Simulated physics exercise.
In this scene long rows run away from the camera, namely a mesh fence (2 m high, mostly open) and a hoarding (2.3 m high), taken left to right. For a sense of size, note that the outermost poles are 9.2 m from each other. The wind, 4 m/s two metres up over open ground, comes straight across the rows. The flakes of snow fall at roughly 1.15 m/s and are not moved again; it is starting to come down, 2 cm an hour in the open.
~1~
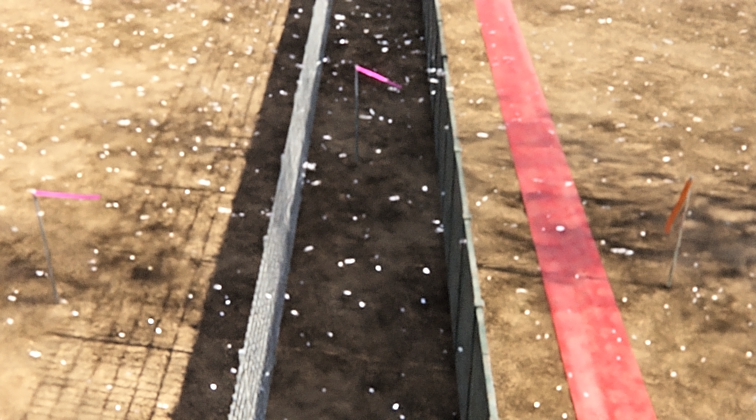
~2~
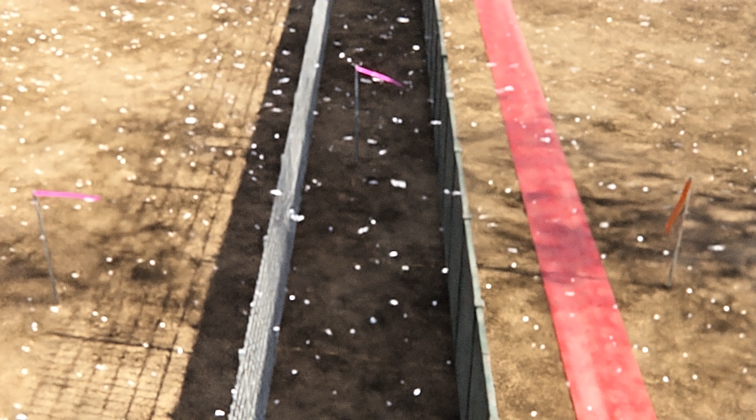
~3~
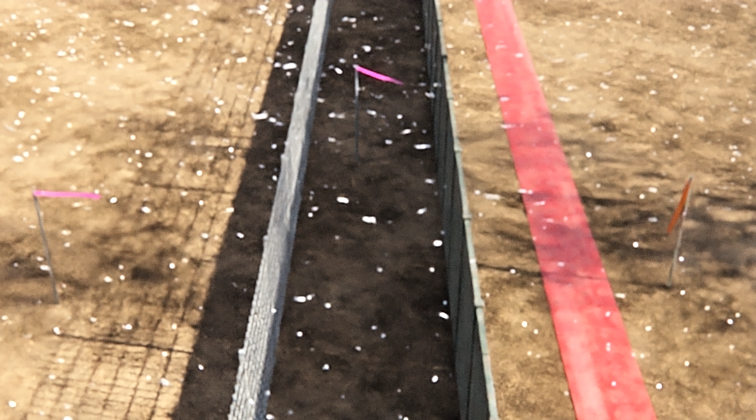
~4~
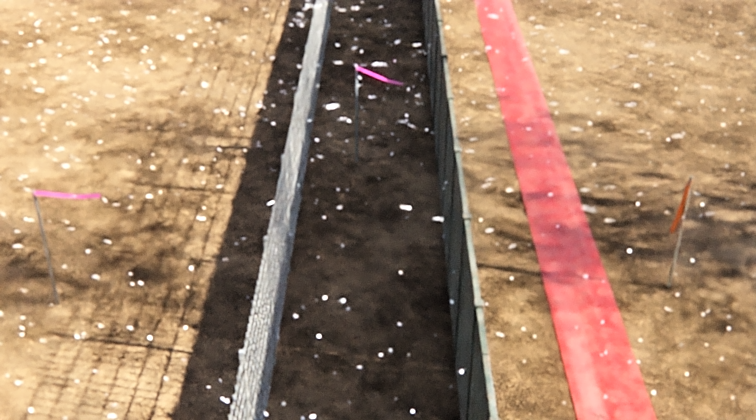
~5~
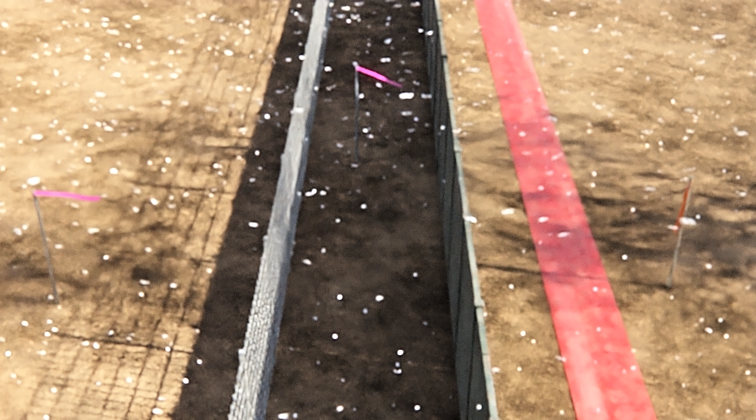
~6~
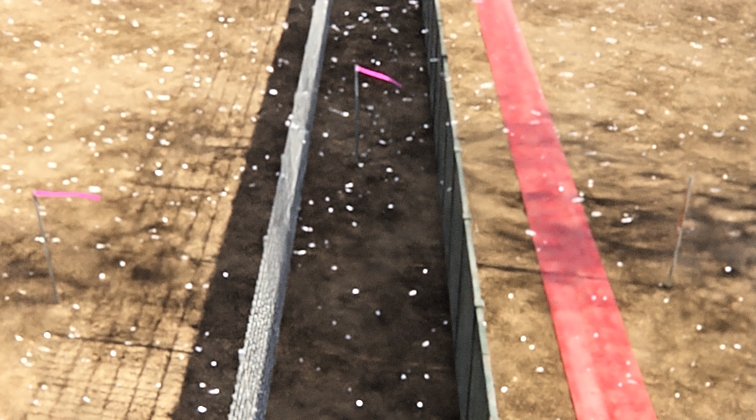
White flakes blowing rightward past a mesh fence and hoarding, two pink ribbons streaming right, a drooping orange one narrowing against its pole.
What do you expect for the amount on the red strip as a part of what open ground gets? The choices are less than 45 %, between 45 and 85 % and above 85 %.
I reckon the amount there comes to between 45 and 85 % of the open one.
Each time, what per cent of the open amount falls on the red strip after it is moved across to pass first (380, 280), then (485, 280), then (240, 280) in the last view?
Try 1: Near 110 %; try 2: Near 50 %; try 3: Near 100 %.
In 10 minutes the red strip collects 2 mm against 3 mm in the open.
In 30 minutes the red strip collects 7 mm against 10 mm in the open.
In 60 minutes the red strip collects 15 mm against 20 mm in the open, so the red strip has 73 % of the open amount; the left half of it has 73 %, the right half 73 %.
